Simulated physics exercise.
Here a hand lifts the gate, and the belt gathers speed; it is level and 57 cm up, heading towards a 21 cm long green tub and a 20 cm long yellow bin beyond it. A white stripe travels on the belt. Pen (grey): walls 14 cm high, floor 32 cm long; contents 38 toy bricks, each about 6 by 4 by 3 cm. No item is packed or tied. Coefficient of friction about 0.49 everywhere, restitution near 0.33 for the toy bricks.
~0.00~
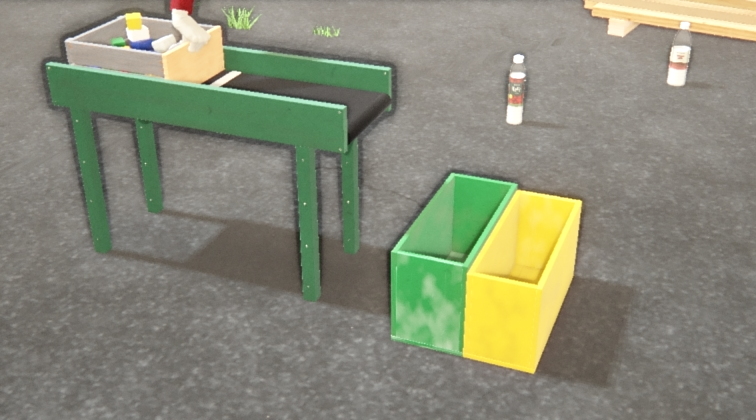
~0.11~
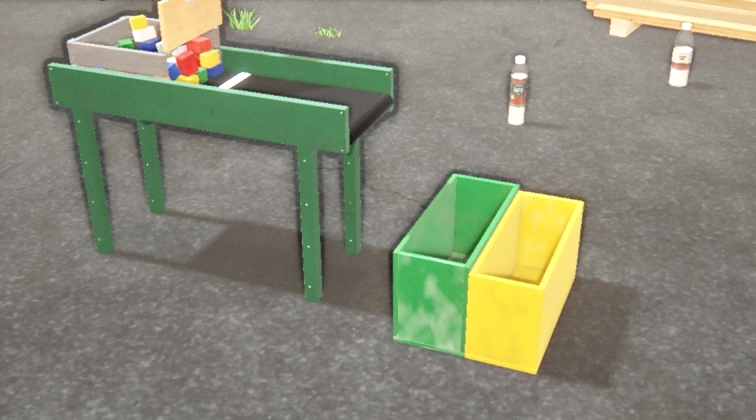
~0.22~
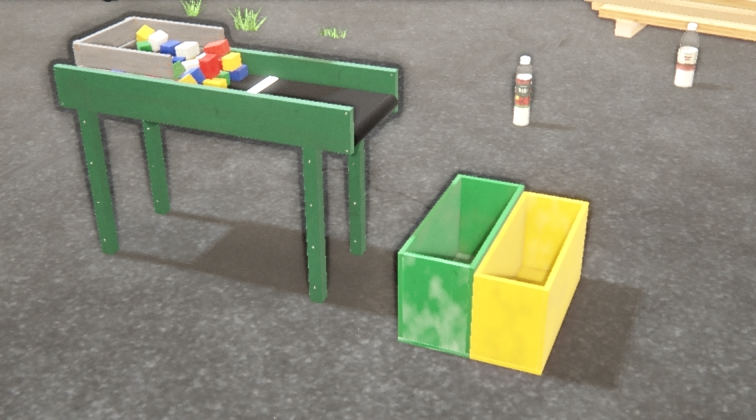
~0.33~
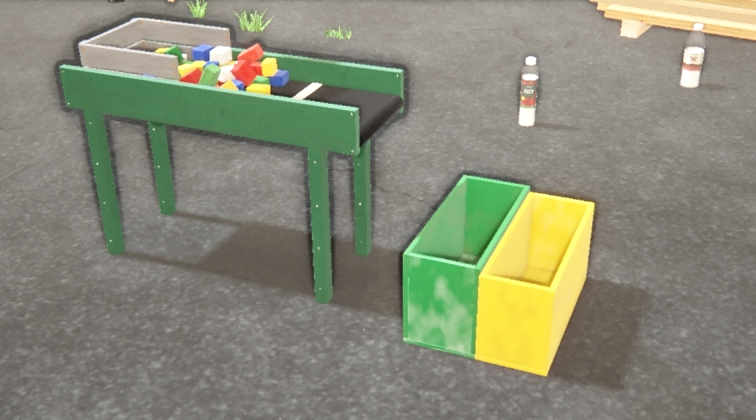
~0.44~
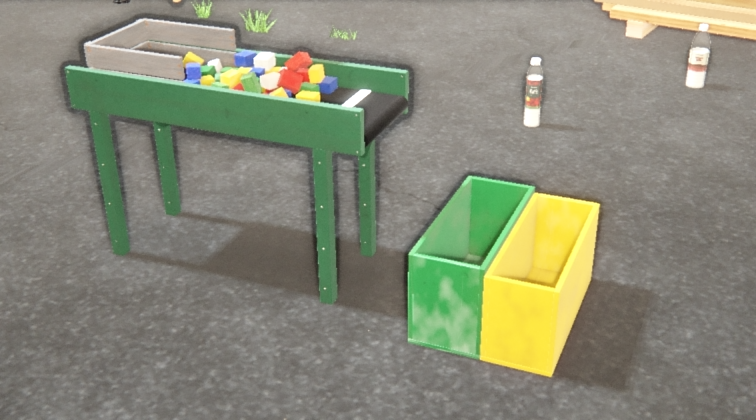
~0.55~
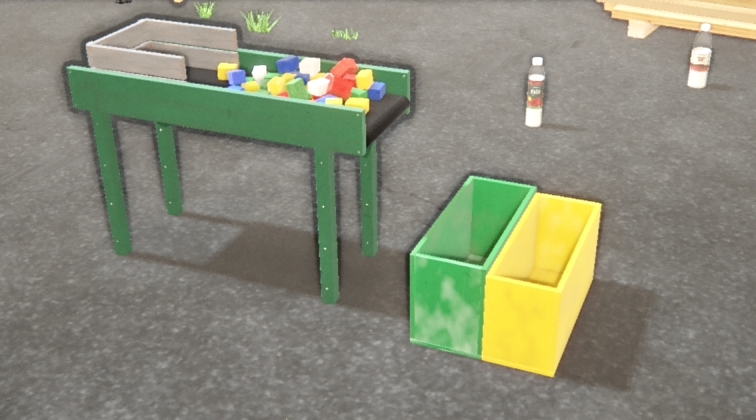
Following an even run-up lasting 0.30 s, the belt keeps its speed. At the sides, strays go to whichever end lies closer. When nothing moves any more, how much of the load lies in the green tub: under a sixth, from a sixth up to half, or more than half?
More than half.
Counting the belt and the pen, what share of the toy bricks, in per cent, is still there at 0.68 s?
About 80 per cent.
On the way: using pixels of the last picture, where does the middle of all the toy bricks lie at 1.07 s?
(489, 224).
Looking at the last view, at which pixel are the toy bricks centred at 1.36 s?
The middle lies near (481, 288).
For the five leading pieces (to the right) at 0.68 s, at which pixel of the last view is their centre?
Somewhere near pixel (416, 109).
After 0.68 s, 30 on the belt and 8 in the air.
After 0.84 s, 9 on the belt and 29 in the air.
After 1.07 s, 21 in the green tub, 1 in the yellow bin and 16 in the air.
Final count (at 1.36 s), 32 in the green tub, 4 in the yellow bin and 2 on the ground beyond the yellow bin. Asked share, 32 of 38, 84 per cent.
